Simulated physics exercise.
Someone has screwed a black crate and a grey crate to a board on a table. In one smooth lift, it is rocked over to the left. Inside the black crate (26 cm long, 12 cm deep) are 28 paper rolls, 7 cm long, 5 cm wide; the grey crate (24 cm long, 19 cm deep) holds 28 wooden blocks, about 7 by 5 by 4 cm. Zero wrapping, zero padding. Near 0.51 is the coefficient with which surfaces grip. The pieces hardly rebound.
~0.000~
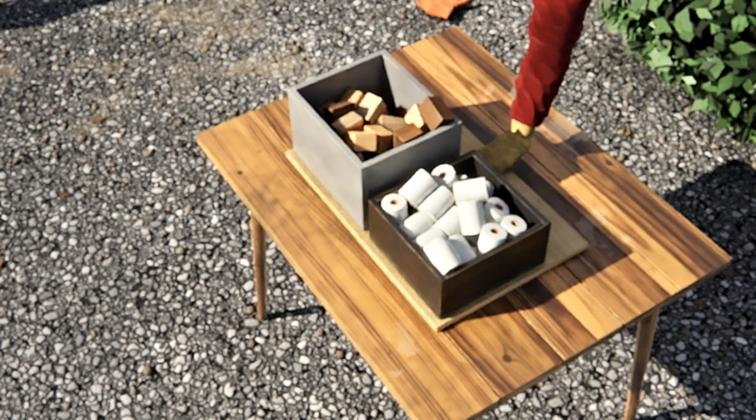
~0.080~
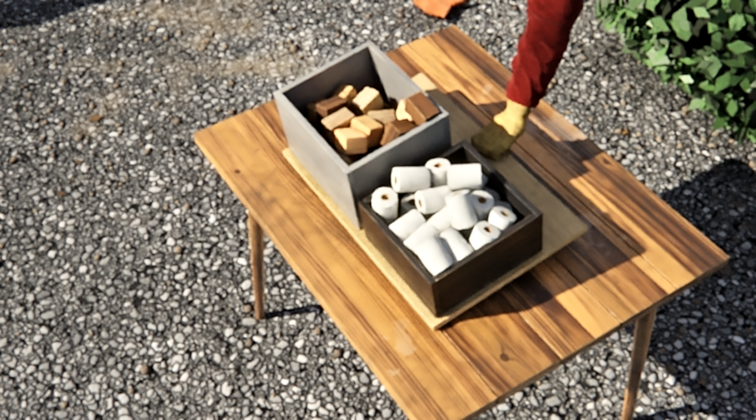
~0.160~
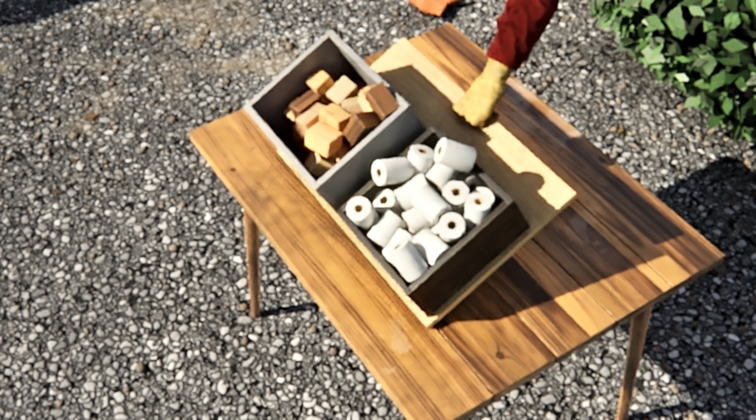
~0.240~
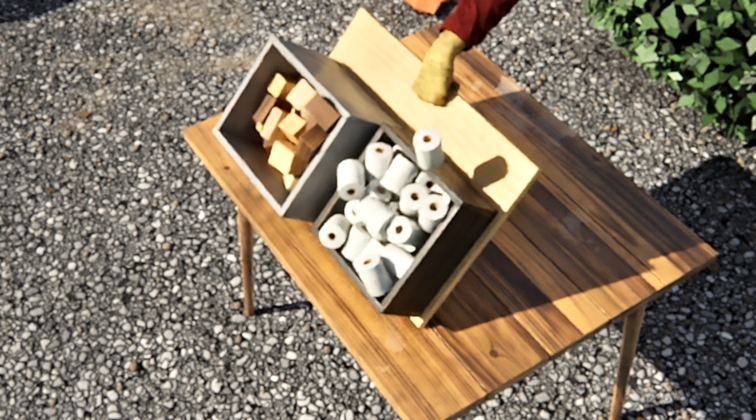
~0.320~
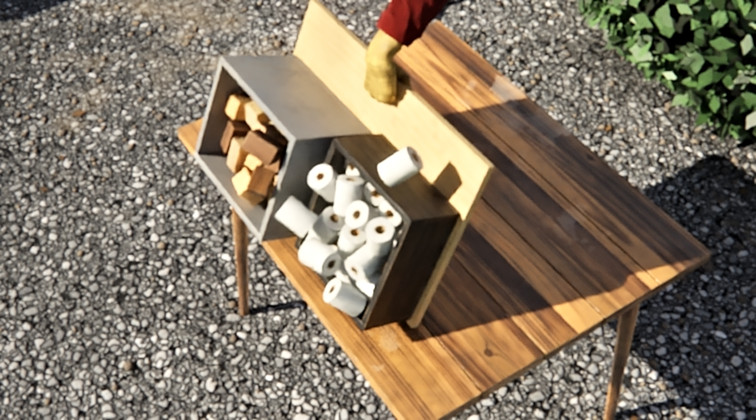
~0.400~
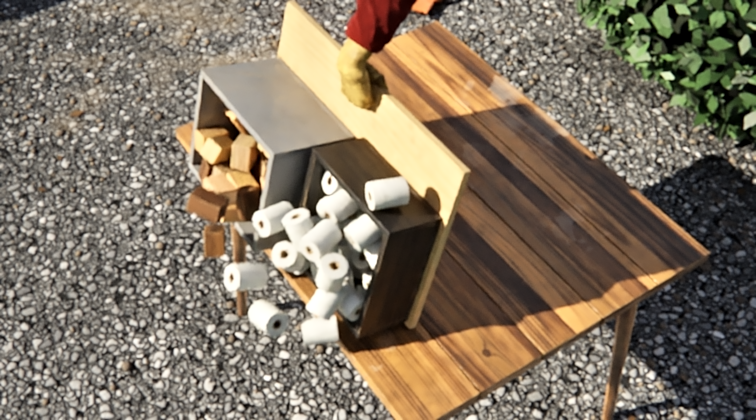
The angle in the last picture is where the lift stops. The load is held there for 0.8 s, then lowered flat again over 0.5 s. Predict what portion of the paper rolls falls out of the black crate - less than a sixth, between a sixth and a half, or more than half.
Spillage: Heavy, beyond half.
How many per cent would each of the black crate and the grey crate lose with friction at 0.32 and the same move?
Then the black crate sheds 80 per cent, while the grey crate sheds 30 per cent.
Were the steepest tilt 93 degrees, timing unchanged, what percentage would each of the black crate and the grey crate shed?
Black crate 100, grey crate 60 per cent.
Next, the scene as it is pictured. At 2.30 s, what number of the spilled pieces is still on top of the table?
Around 0 in all.
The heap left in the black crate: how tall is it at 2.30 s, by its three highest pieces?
I'd say some 7 cm high.
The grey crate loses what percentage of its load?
The grey crate comes in at 20 in a hundred.
After 0.70 s, tilt 75°; the black crate is down by 20 of 28 and the grey crate is down by 5 of 28.
After 1.09 s, tilt 75°; the black crate is down by 20 of 28 and the grey crate is down by 6 of 28.
After 1.62 s, tilt 5°; the black crate is down by 20 of 28 and the grey crate is down by 6 of 28.
Outcome (at 2.30 s), the black crate is down by 20 of 28 and the grey crate is down by 6 of 28. Asked share, 20 of 28, 71 per cent.
